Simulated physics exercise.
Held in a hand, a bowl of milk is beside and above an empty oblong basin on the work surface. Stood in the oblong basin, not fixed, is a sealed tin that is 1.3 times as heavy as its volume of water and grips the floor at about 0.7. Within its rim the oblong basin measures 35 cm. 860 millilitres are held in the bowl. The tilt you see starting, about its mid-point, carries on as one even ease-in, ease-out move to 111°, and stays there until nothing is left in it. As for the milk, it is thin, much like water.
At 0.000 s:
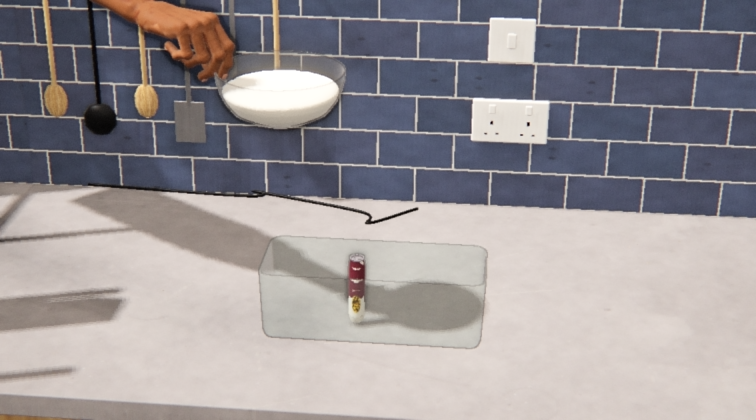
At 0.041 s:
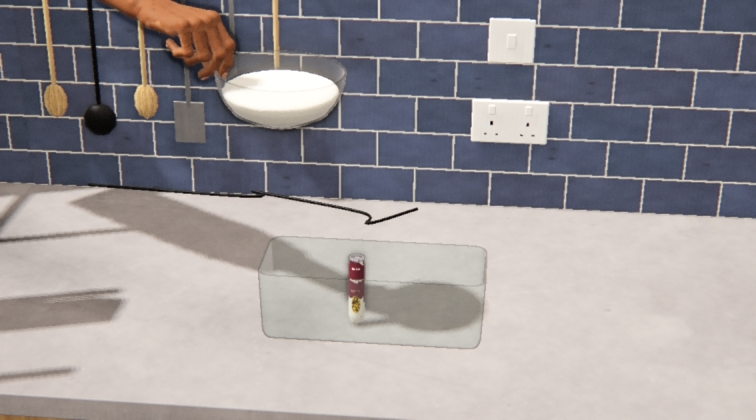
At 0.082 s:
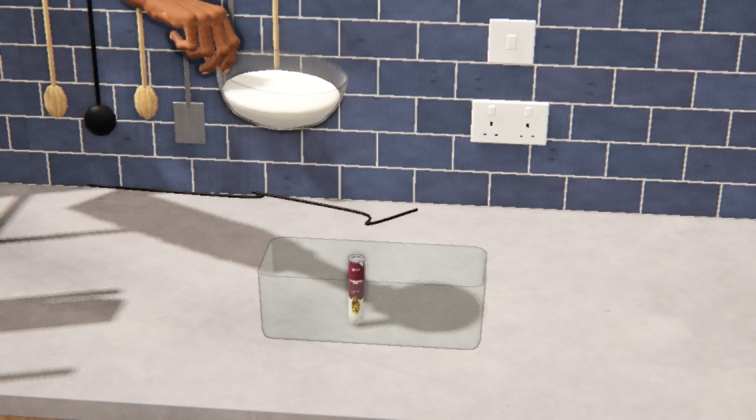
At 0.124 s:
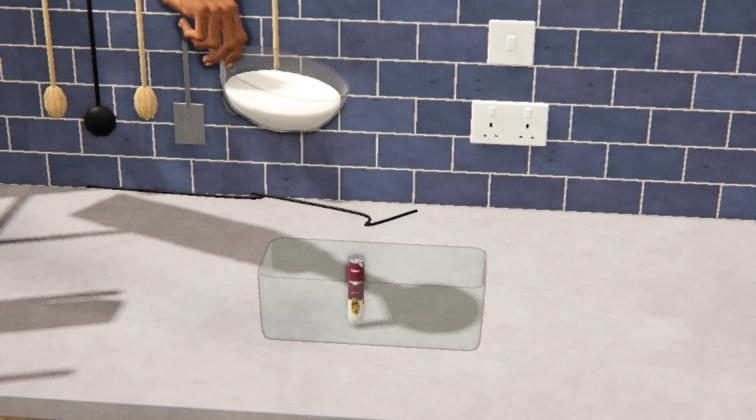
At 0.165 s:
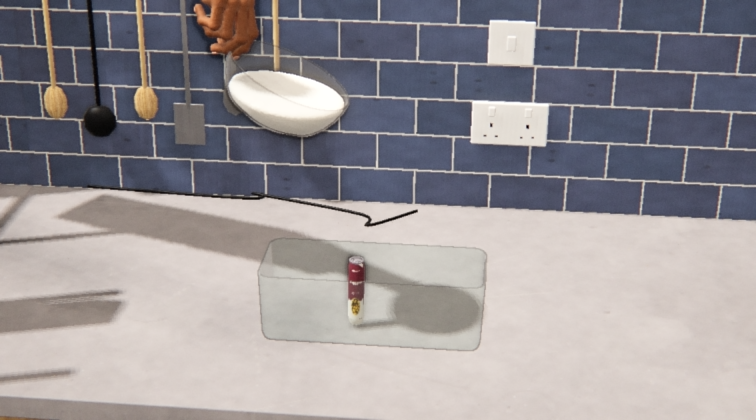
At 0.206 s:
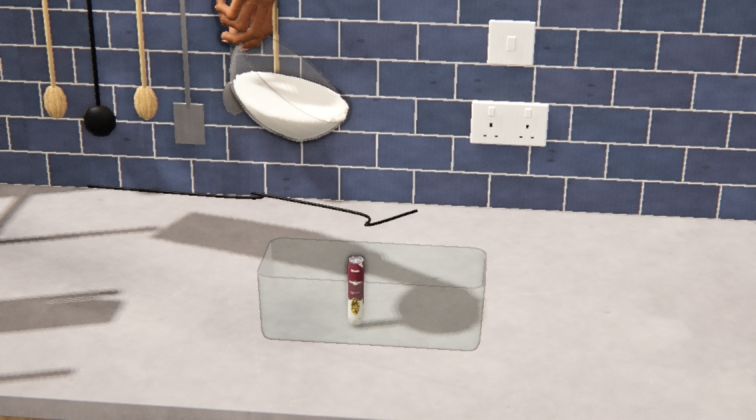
Glass bowl of milk tilting steadily to the right in a hand above a clear oblong basin with a small tin inside.
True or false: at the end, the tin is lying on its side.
True.
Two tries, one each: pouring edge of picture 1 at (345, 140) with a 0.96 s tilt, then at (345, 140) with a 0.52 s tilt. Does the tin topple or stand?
Run one: It does not tip. Run two: It does not tip.
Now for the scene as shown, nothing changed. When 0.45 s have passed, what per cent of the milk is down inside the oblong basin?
10 %, roughly.
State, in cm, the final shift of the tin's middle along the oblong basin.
Looks like roughly 8.5 cm in total.
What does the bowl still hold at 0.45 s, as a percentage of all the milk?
I reckon about 3 in a hundred is still held.
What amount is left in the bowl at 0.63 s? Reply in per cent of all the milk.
About 0 % is still there.
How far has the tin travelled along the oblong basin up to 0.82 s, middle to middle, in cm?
The tin is about 4 cm from where it started.
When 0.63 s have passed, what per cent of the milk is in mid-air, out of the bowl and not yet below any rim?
Around 8 percent of it is airborne.
After 0.45 s the tilt is 106° and 3 per cent is still to pour; the tin stands where it began.
After 0.63 s the tilt is 111° and 0 per cent is still to pour; the tin leans 4°.
After 0.82 s the tilt is 111° and 0 per cent is still to pour; the tin leans 12°.
After 1.02 s the tilt is 111° and 0 per cent is still to pour; the tin lies on its side.
In the end the tin lies on its side.
